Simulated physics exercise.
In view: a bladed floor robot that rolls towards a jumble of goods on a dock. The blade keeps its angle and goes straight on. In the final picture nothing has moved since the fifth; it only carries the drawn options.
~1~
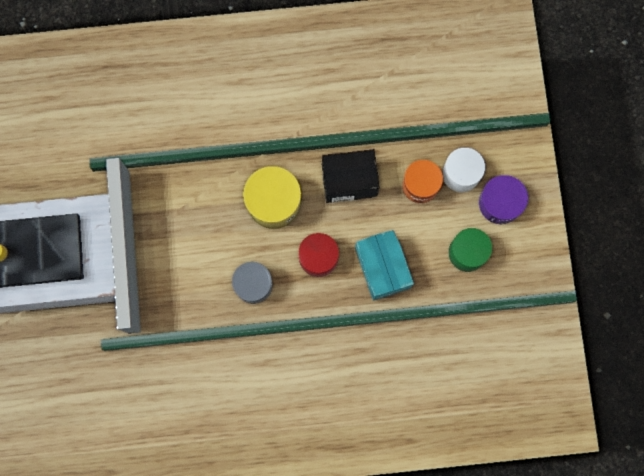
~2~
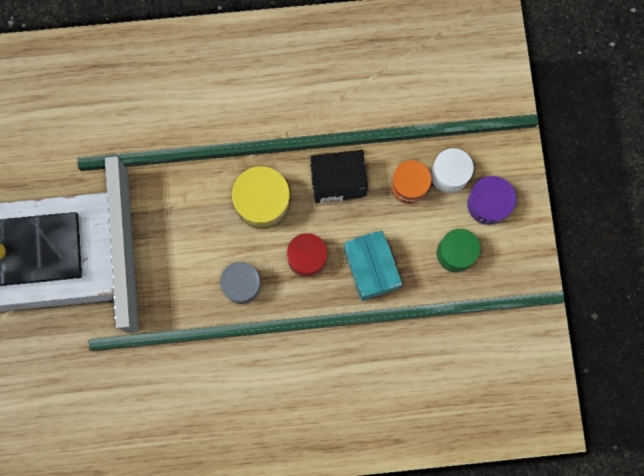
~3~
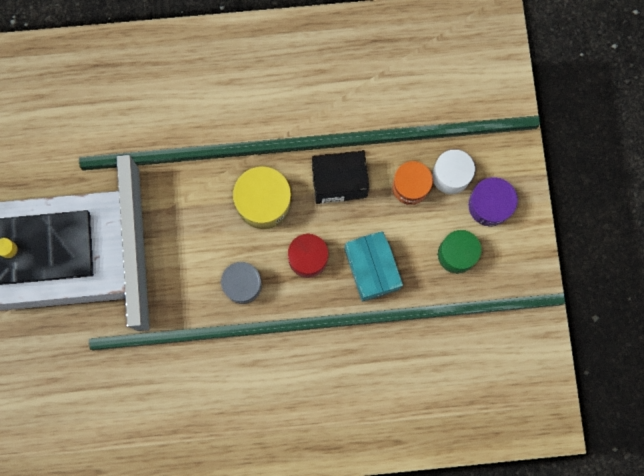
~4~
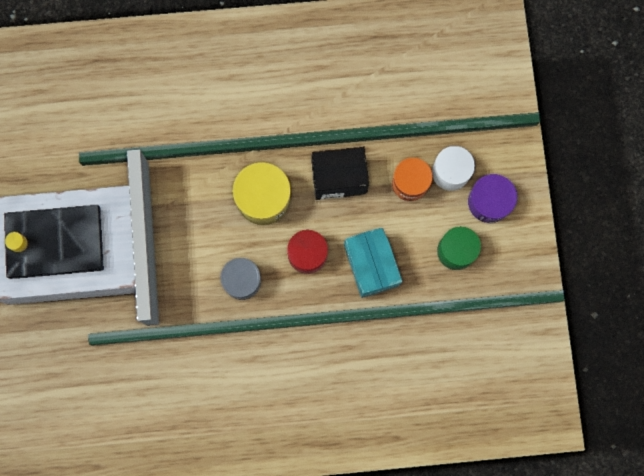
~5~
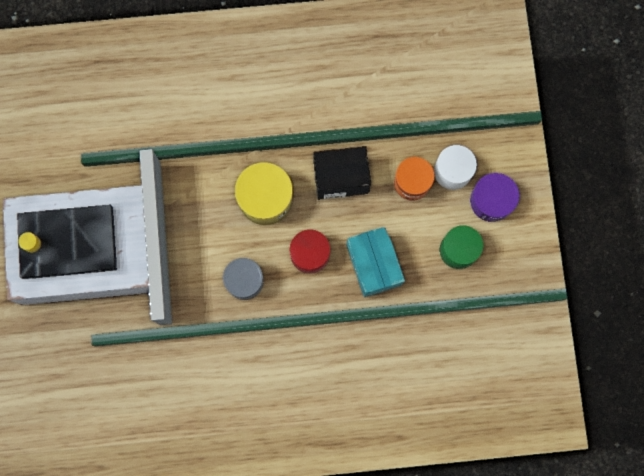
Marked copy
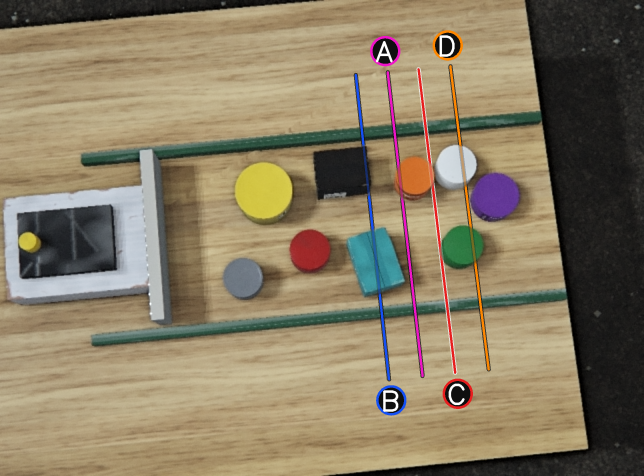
A bladed floor robot rolling slowly right between two green rails towards a scattered group of coloured pails, canisters and boxes.
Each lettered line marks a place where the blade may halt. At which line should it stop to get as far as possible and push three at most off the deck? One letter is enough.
D.
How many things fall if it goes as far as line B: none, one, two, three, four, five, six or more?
The count is none.
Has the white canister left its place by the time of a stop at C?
Yes.
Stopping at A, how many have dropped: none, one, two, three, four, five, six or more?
The count is none.
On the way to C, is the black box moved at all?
Yes.
On the copy, A at (405, 220); B at (372, 223); C at (436, 217); D at (469, 214).
On D. First, robot (190, 230); black box (351, 171); grey pail (300, 277).
Then, robot (308, 219); purple pail (507, 210); white canister (494, 172).
Finally, robot (395, 210); green canister over the edge; purple pail over the edge; three fallen.
By contrast, A is within the limit but short; B is within the limit but short; C is within the limit but short.
